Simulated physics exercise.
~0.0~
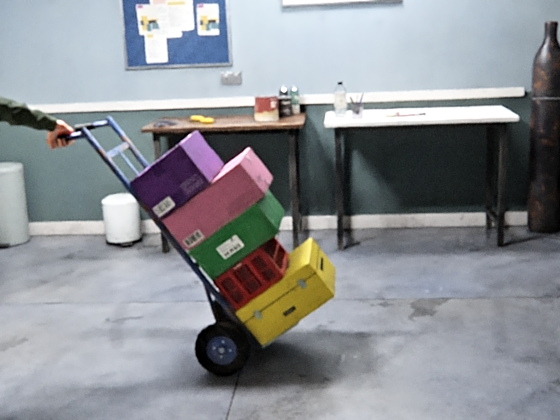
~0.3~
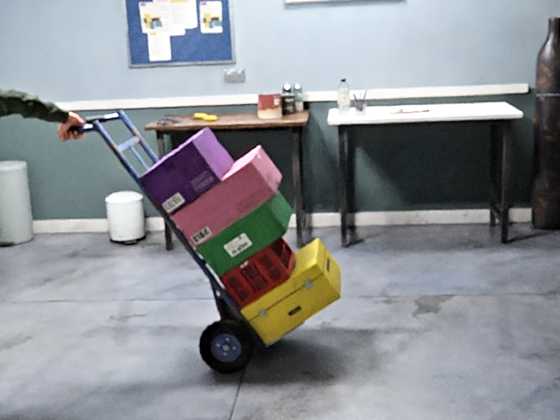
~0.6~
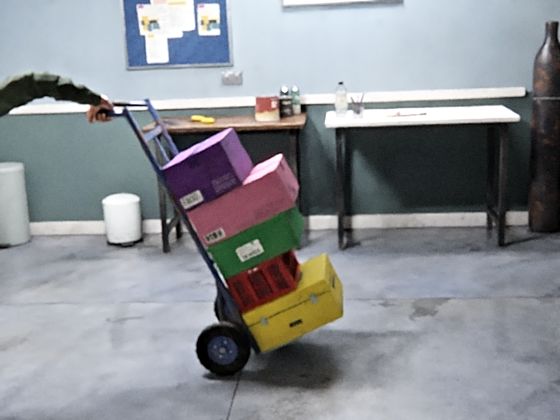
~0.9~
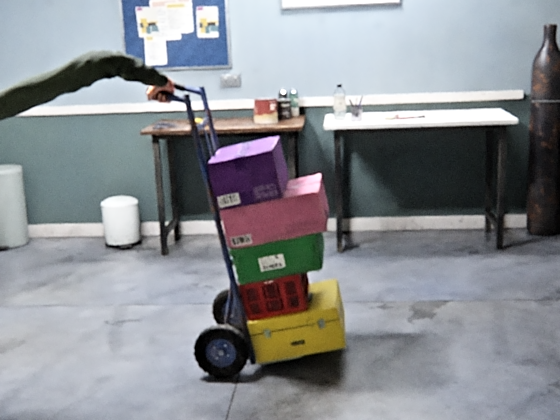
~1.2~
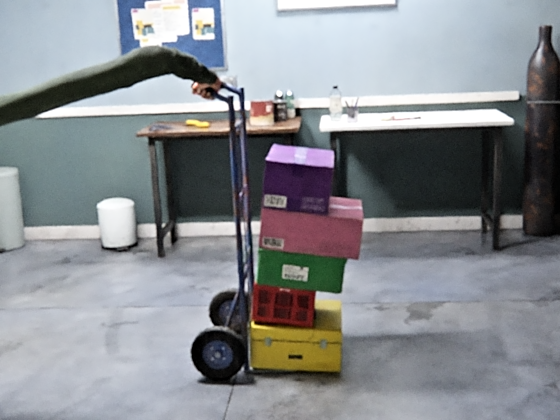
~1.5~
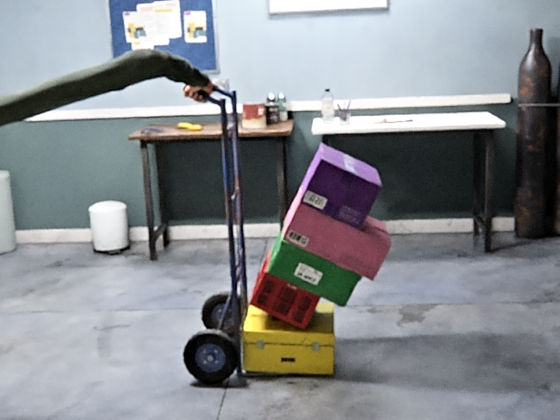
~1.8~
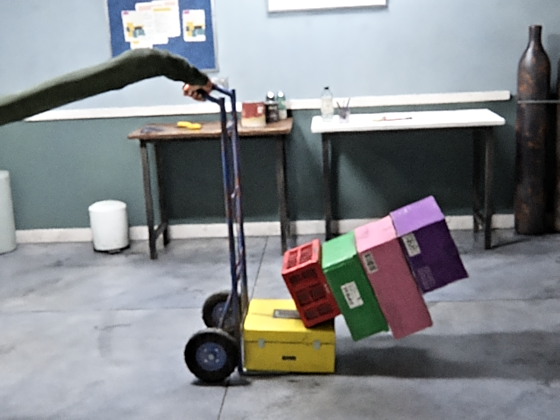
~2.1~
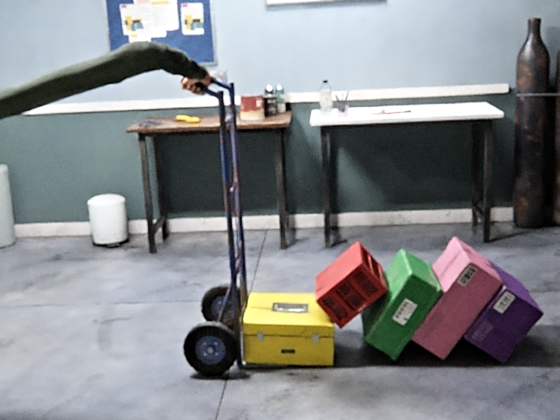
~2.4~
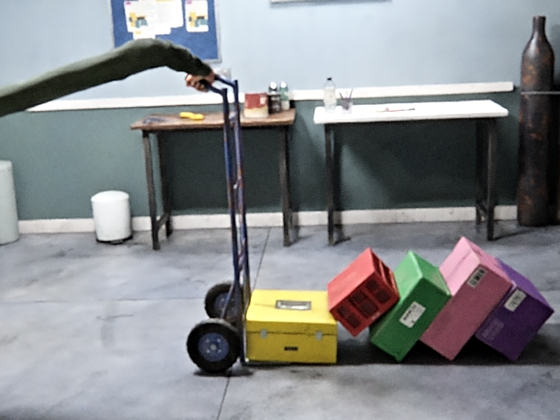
We see a hand tip a loaded two-wheeled hand truck upright, and the stacked red crate and green, pink and purple boxes topple to the right off the yellow toolbox, ending in a leaning row on the floor, the red crate tilted against the toolbox still on the plate.
